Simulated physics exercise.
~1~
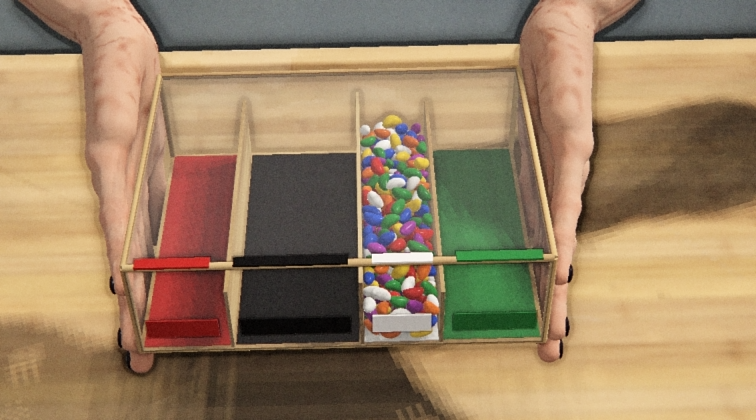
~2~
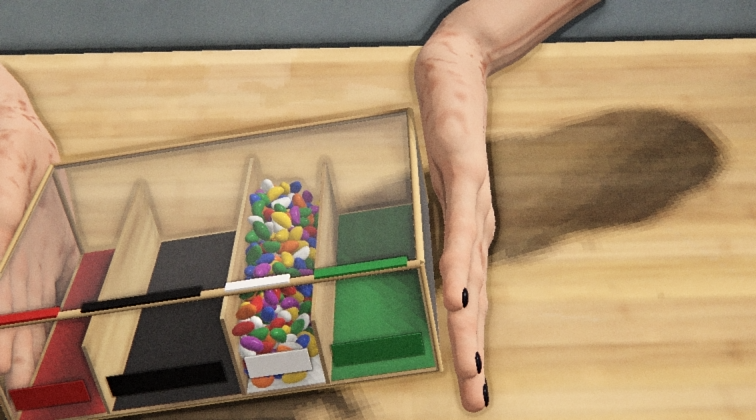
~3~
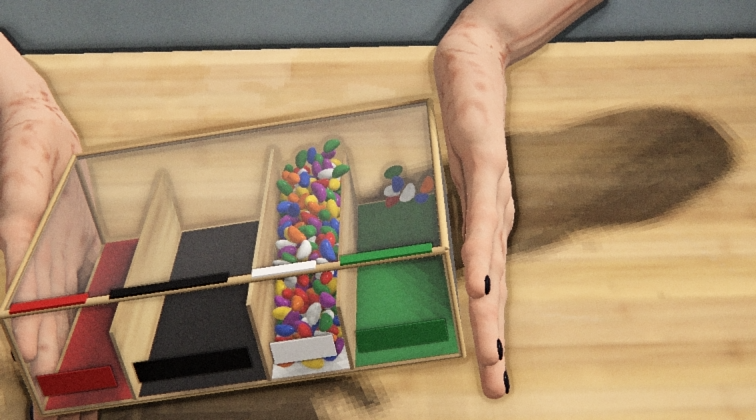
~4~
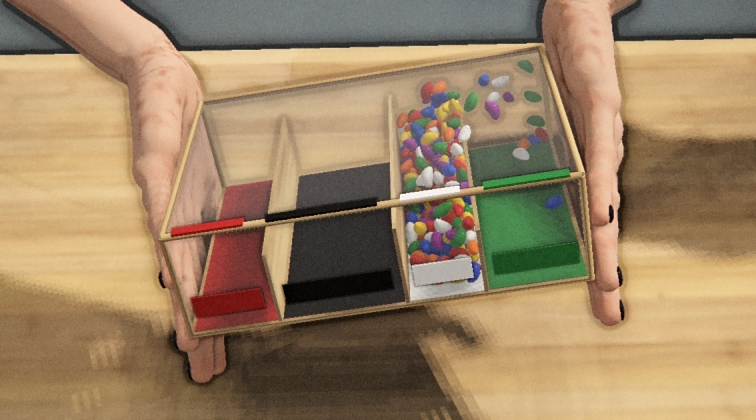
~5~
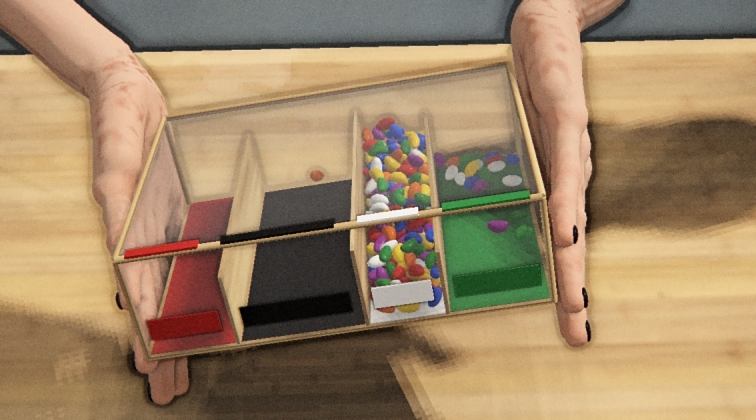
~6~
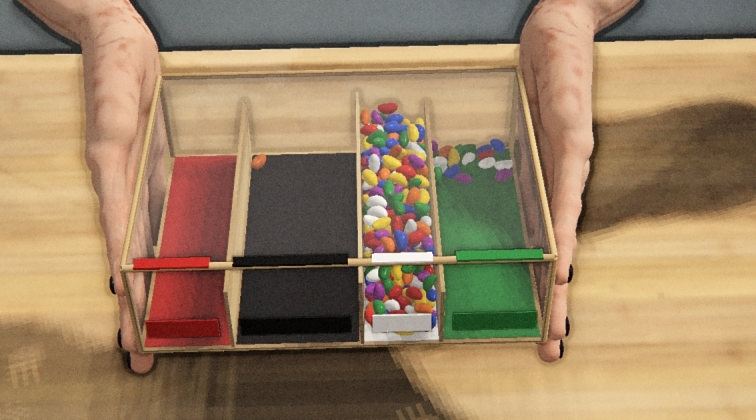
The video shows two hands holding a clear-lidded box of multicolored jelly beans in its white section, tilting and shaking it from side to side, then leveling it, with most beans still in the white section, some in the green and one in the black.
